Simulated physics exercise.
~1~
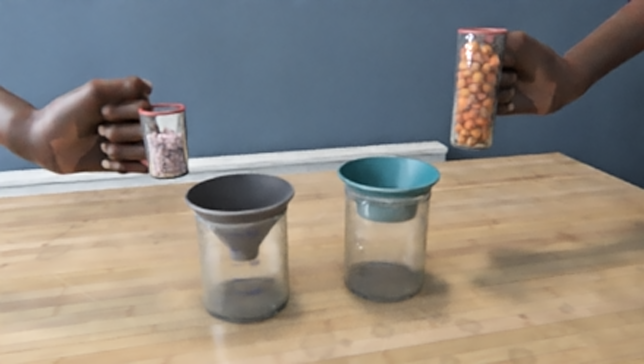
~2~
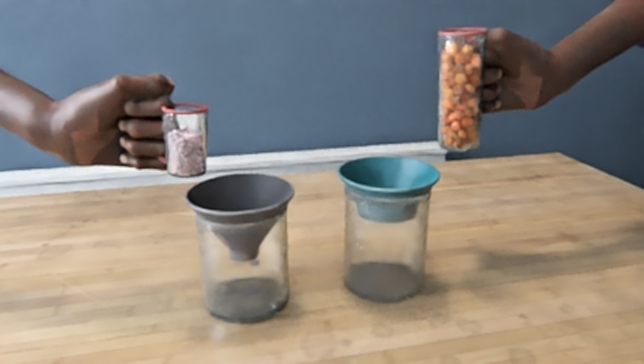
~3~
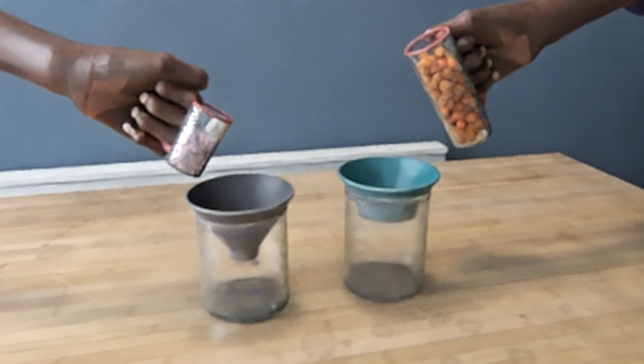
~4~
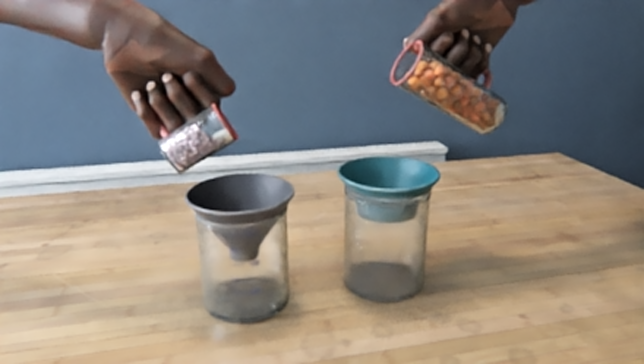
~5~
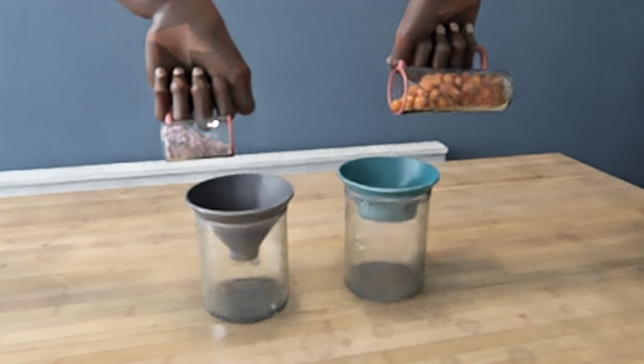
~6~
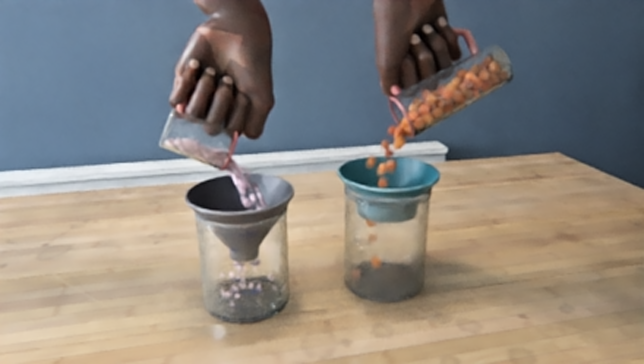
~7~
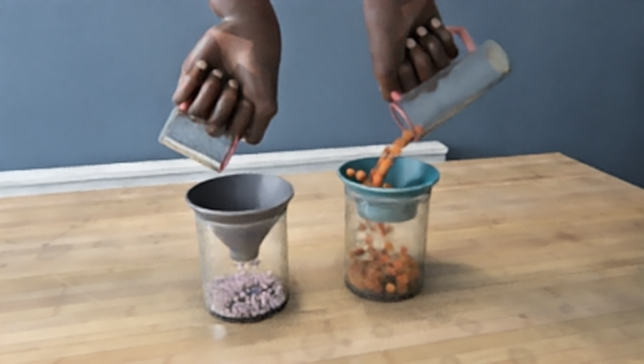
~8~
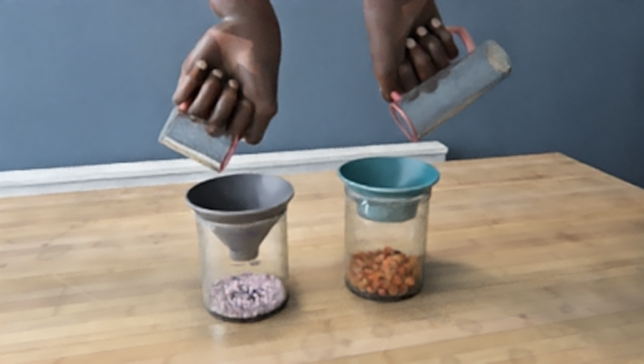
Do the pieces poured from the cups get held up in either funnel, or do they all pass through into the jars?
They all pass through, with the pale purplish pieces ending up in the left jar and the orange pieces in the right jar, leaving both funnels clear.
